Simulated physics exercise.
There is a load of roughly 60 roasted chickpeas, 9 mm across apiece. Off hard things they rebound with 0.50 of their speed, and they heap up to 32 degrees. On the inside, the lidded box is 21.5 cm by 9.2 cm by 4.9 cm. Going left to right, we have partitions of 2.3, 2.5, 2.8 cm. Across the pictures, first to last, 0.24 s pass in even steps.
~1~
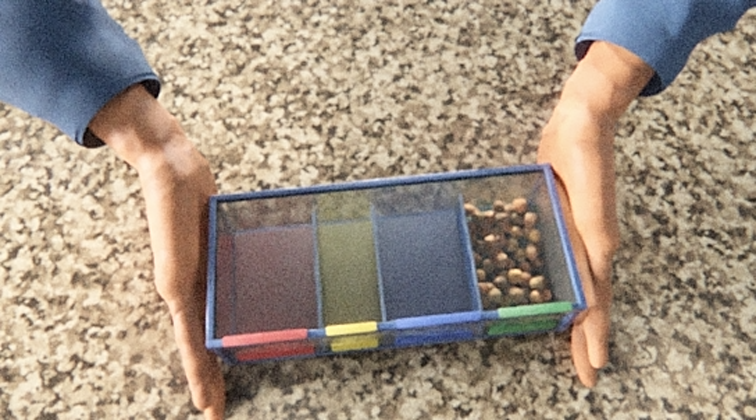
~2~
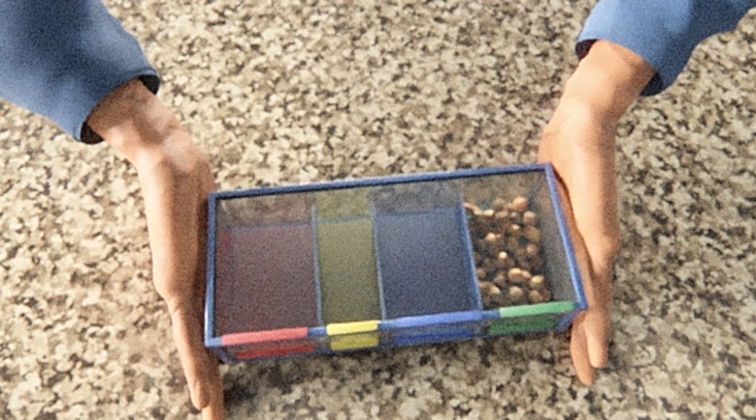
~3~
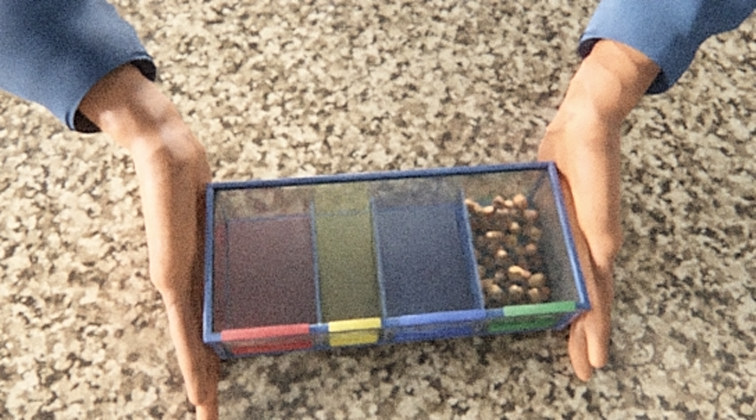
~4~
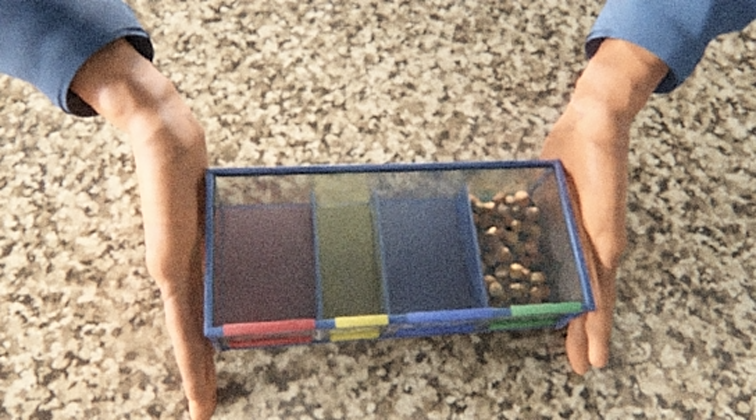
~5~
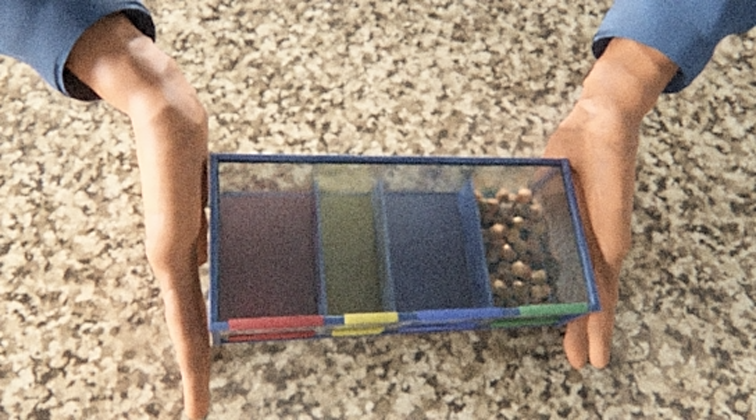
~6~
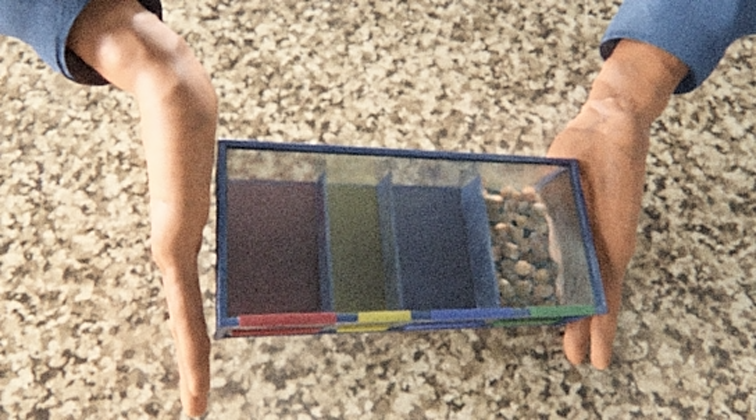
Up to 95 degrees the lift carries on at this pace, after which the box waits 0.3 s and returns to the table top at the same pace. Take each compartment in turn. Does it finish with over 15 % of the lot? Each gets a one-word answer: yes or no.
My answers are red compartment no, blue compartment no, green compartment yes, yellow compartment no.
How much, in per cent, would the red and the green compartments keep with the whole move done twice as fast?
My answer: Red gets 0 %, while green gets 100 %.
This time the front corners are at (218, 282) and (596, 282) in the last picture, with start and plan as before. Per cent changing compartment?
I'd put it at about 0 per cent.
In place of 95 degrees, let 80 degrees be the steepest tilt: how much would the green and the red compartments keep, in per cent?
Green 100 %, red 0 %.
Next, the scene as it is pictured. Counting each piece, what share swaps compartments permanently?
Roughly 0 %.
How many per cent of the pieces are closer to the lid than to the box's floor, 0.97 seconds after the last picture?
Around 40 %.
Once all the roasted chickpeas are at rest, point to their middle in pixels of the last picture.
My guess is close to (521, 278).
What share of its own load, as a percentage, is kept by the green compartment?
About 100 per cent.
Then, 0.97 s after the last picture, tilt 95 degrees; green 100 %.
Then, 1.62 s after the last picture, tilt 49 degrees; green 100 %.
Then, 2.30 s after the last picture, tilt 0 degrees; green 100 %.
In the end, red 0 %, blue 0 %, green 100 %, yellow 0 %.
